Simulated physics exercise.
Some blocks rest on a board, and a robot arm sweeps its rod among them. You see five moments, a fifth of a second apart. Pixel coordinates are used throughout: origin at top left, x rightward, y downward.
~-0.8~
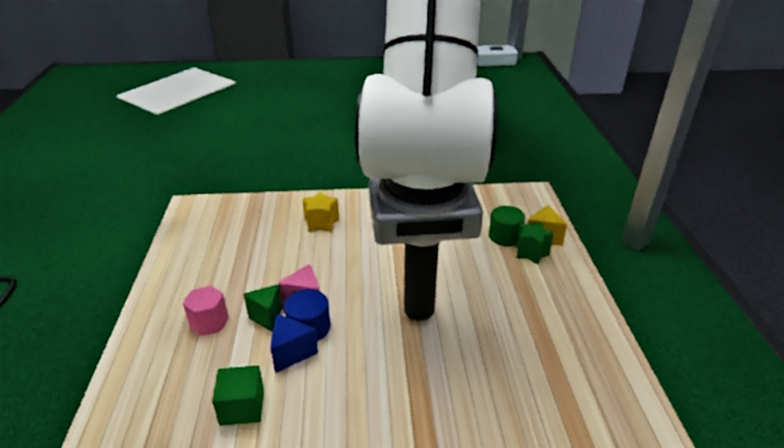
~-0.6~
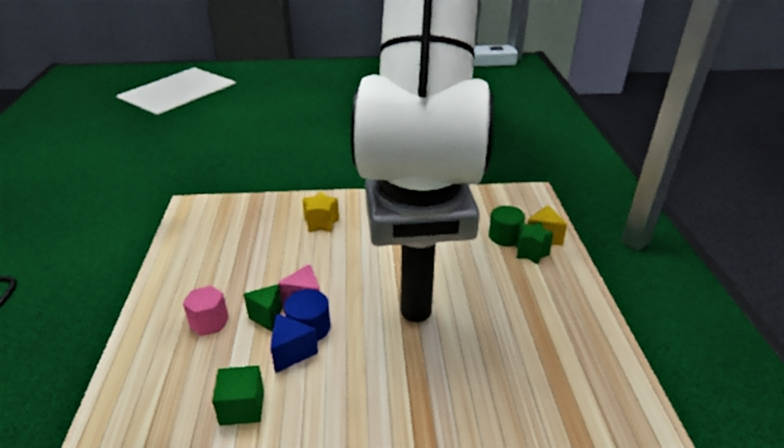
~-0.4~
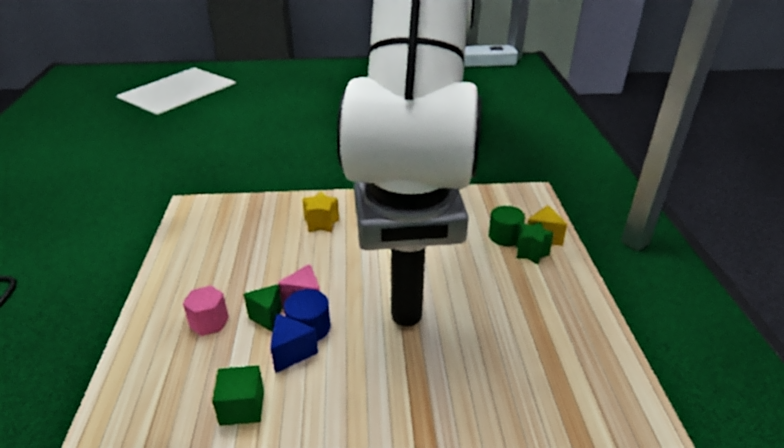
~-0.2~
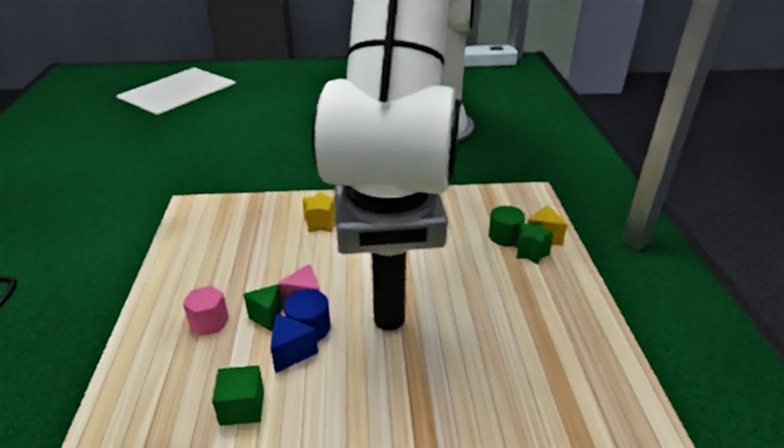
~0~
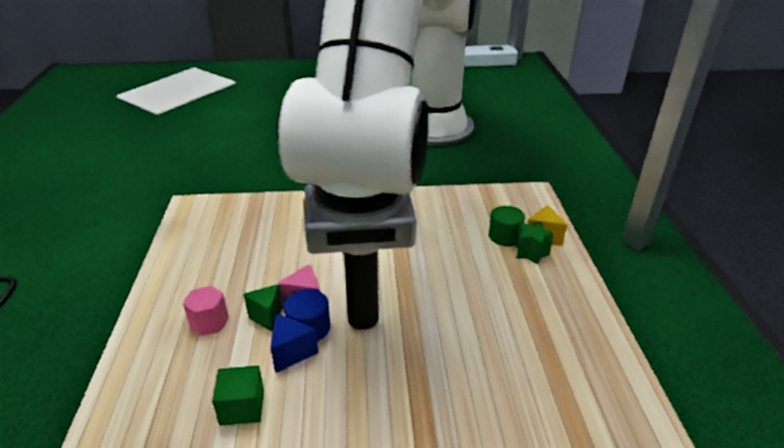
On a light wooden board set on a green surface, a white robot arm holding a black rod slides leftward, slowly and then faster, toward a cluster of blue, green and pink blocks, while all the blocks stay still.
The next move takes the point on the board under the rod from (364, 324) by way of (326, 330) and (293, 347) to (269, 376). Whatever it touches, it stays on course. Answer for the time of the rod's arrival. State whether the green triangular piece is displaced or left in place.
The green triangular piece moves.
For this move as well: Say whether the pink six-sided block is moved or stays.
By the time the path is finished, it has hardly shifted at all.
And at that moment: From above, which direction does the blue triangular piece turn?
Its spin: Clockwise.
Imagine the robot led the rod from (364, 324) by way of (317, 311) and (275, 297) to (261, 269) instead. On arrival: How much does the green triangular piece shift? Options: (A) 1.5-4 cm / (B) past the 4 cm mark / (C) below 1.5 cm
The one that fits is A, 1.5-4 cm.
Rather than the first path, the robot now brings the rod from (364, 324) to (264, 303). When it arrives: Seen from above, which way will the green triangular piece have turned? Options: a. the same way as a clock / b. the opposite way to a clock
(a)
The first path, step by step. One third of the way, rod at (325, 325); green triangular piece at (257, 293), turned 20° clockwise; blue triangular piece at (282, 333), turned 20° anticlockwise; blue circular block at (284, 305).
Two thirds of the way, rod at (290, 344); green triangular piece at (246, 289), turned 45° clockwise; blue triangular piece at (264, 346); blue circular block at (255, 311).
At the end, rod at (268, 372); pink six-sided block unmoved; green square at (226, 396); green triangular piece at (246, 289), turned 45° clockwise; blue triangular piece at (231, 366), turned 30° clockwise; blue circular block at (254, 312).
